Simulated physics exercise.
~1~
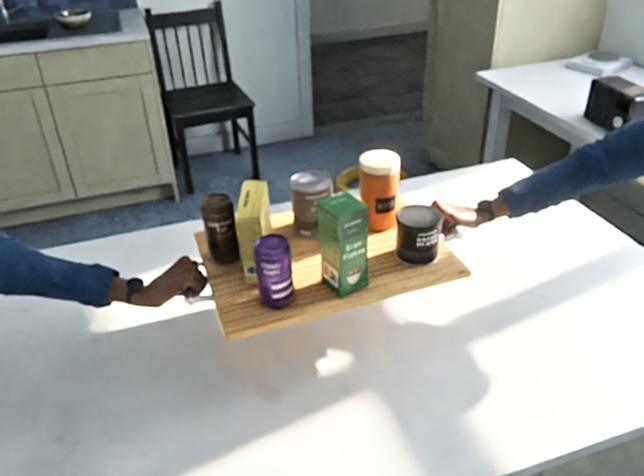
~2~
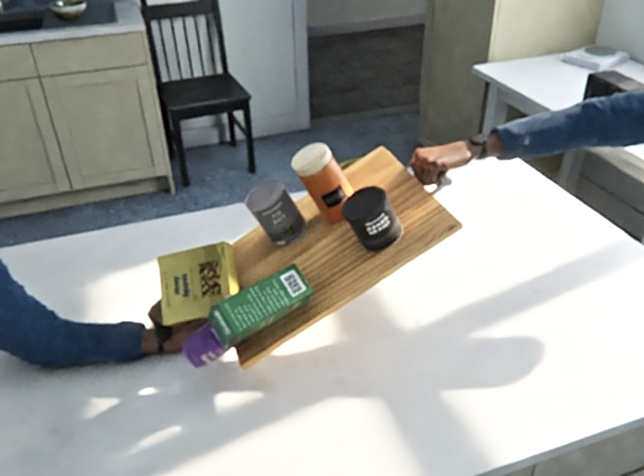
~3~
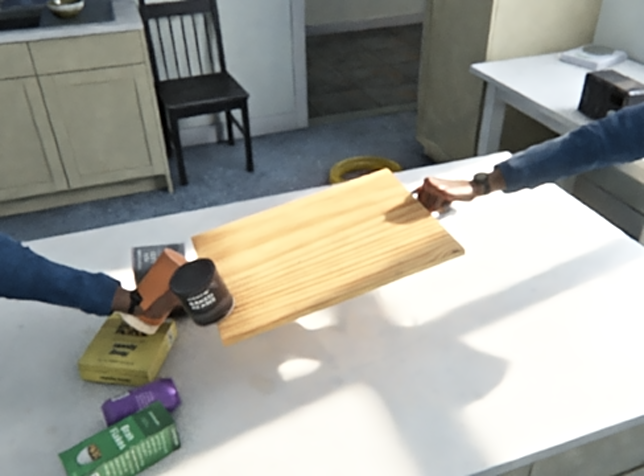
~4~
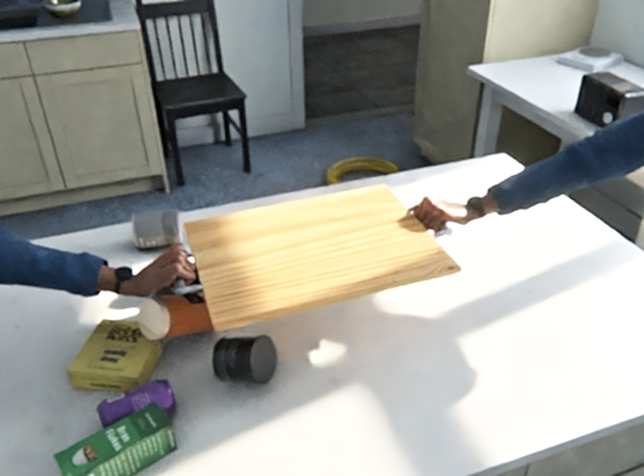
A flat wooden tray, held by a hand at each end above a white table in a sunlit kitchen, is seen from slightly above, with a black chair and cabinets behind. It carries a brown can, yellow packet and purple can towards the left, a grey tin and green carton mid-tray, and an orange jar and black tin towards the right. The hands tip it steeply left, and the carton, packet and purple can slide off. The grey tin and orange jar follow as the tray eases back. Finally the black tin lies on the table too, leaving the nearly level tray empty.
